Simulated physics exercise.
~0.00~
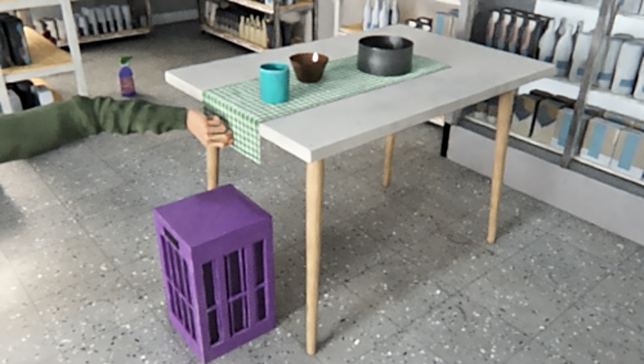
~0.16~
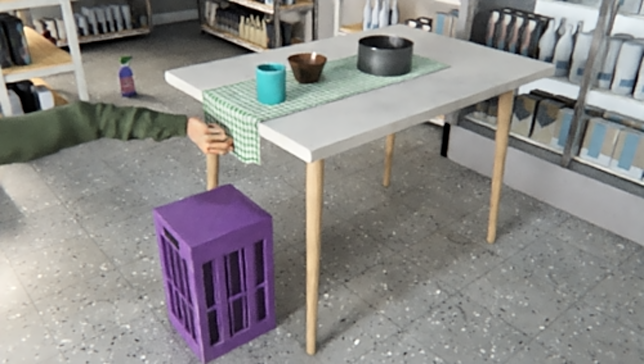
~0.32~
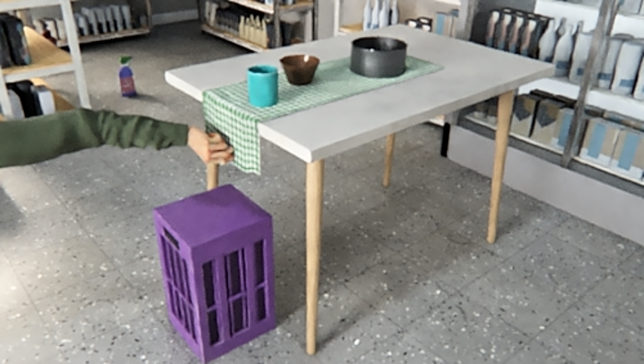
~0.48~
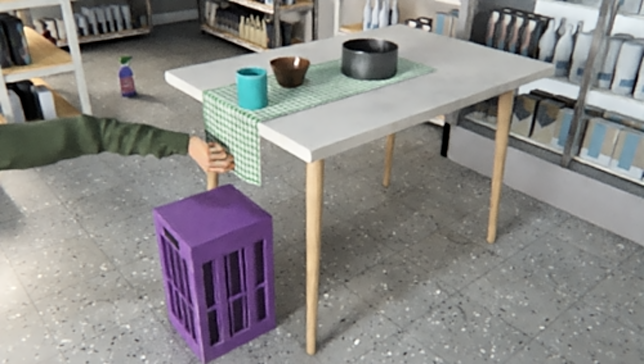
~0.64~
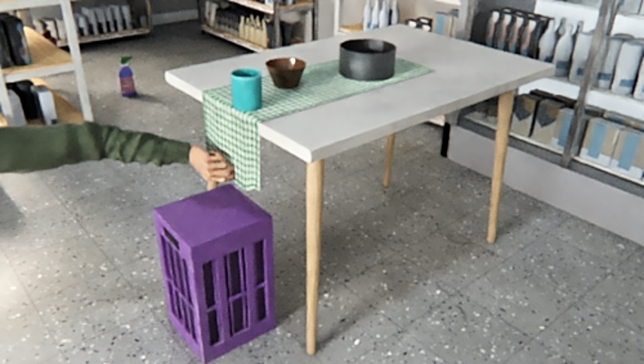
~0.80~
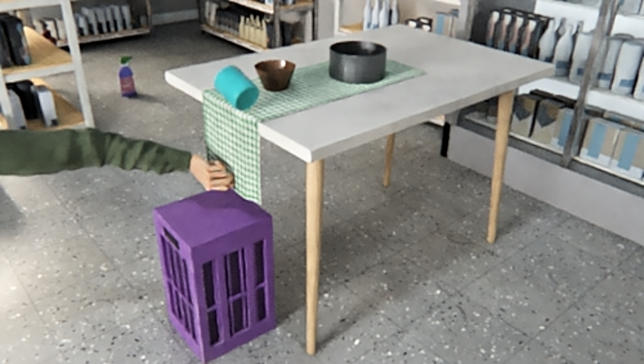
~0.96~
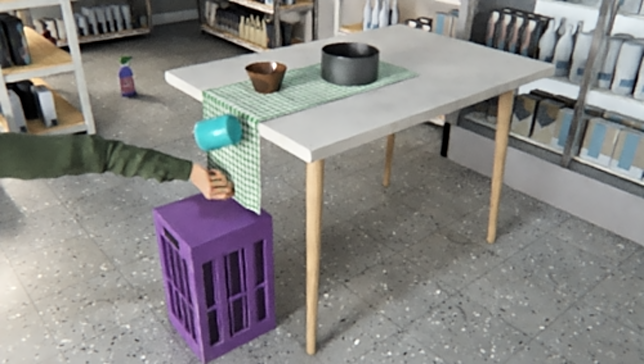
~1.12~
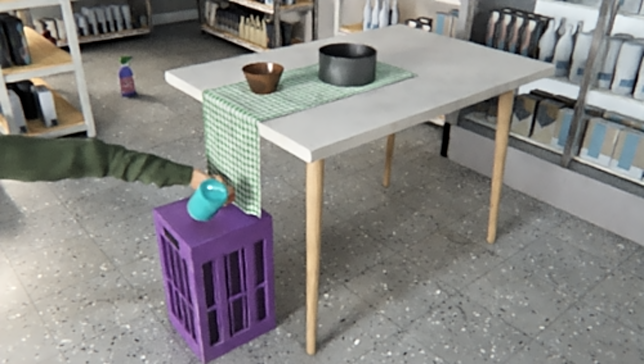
A hand in a dark green sleeve, reaching in from the left, draws down the end of a green checked cloth on a pale table, seen from slightly above in a room with stocked shelves. On the cloth sit a turquoise mug near the left edge, a brown bowl and a dark pot, with a purple crate on the floor below. As the hem sinks, all three slide left together. The mug tips at the edge, falls past the hanging cloth and drops to the crate's top beside the hand. The bowl and pot remain on the table.
